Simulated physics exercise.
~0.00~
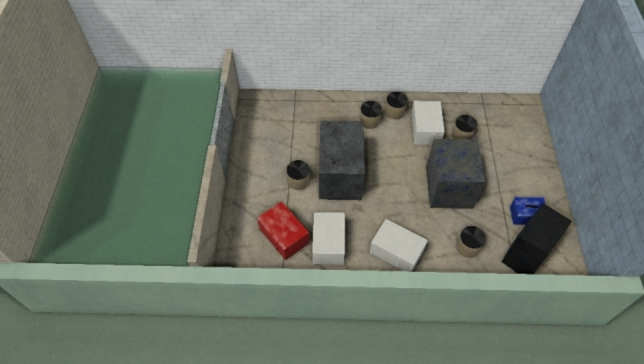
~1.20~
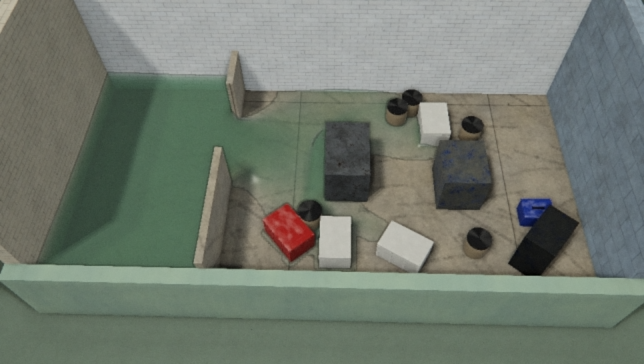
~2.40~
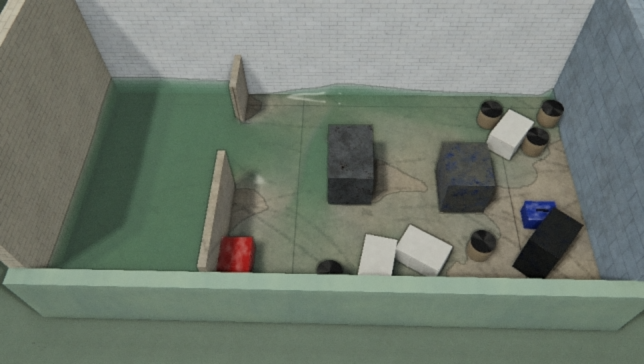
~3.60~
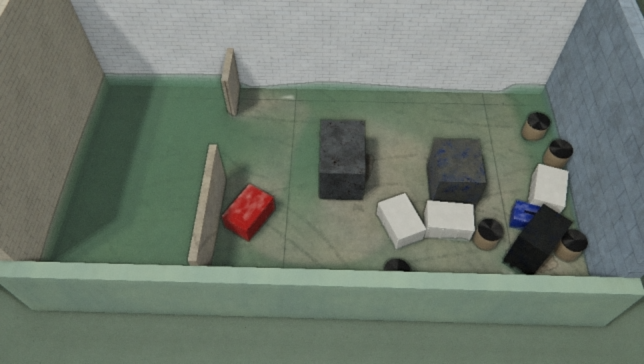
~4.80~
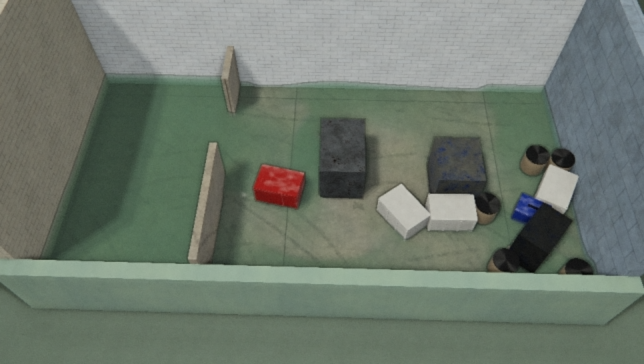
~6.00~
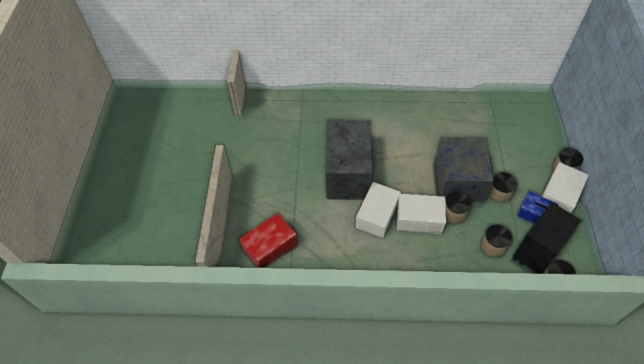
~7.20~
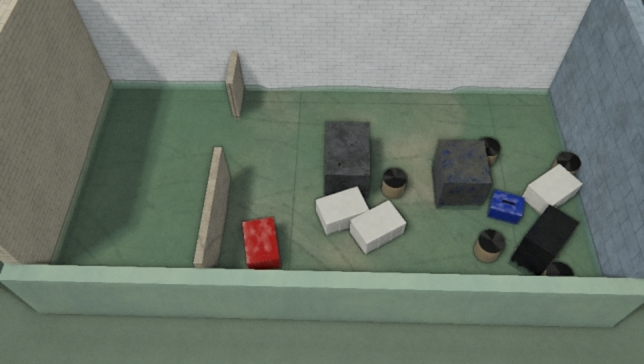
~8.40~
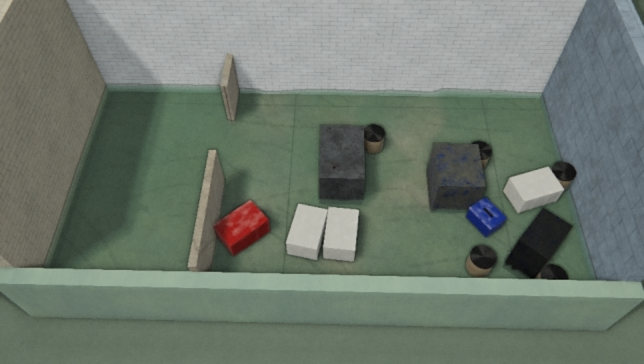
In a walled enclosure, green water spreads through a gap, shifting scattered boxes and round containers.
